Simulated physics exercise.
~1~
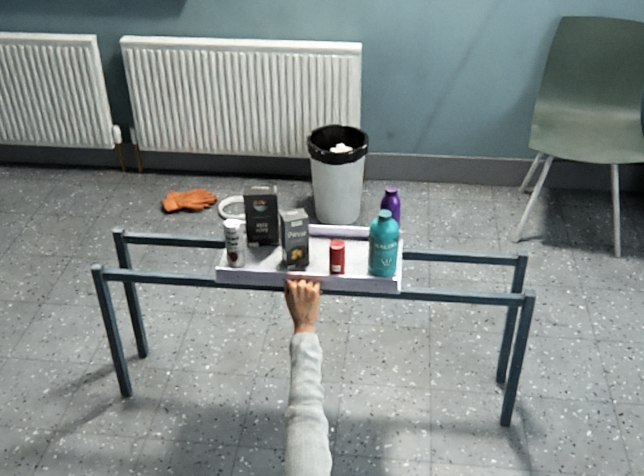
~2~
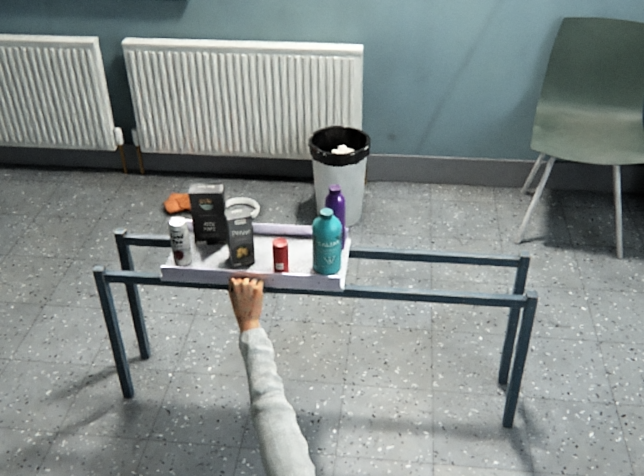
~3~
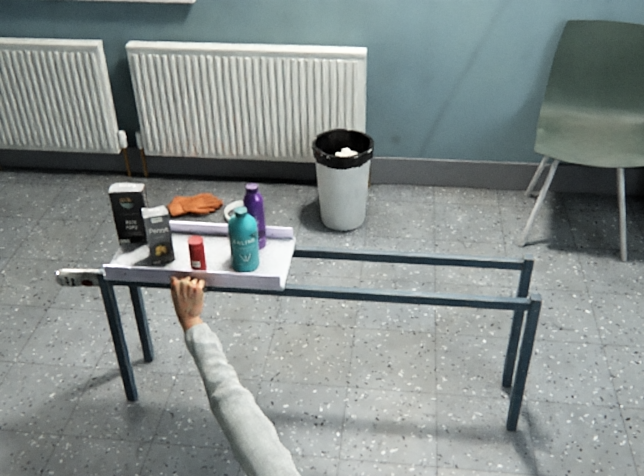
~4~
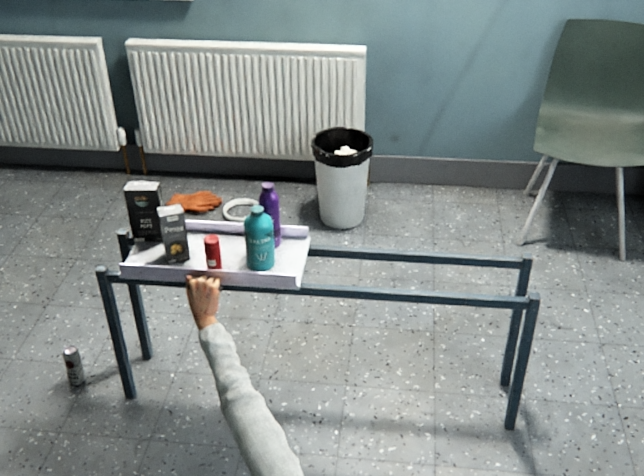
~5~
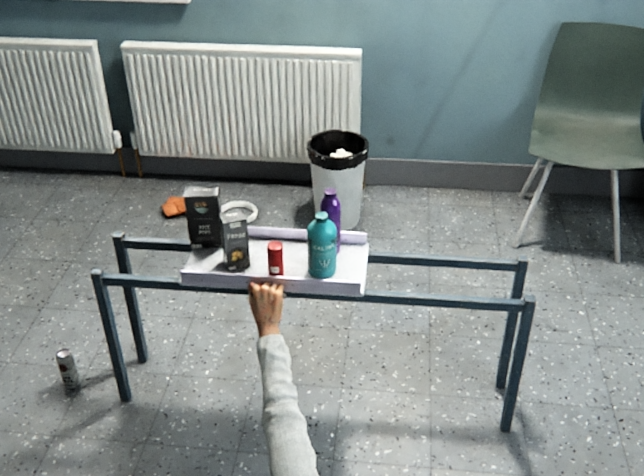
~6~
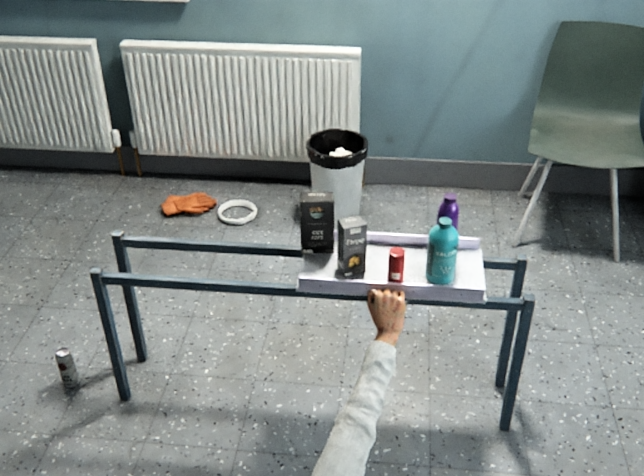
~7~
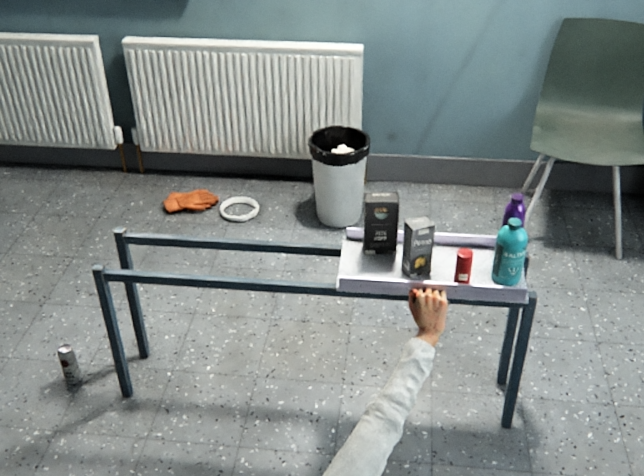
A white tray of bottles, cartons and cans was pushed left along two rails by a hand, and a white can toppled off the end onto the floor; the hand then slid the tray to the right end, everything else still upright.
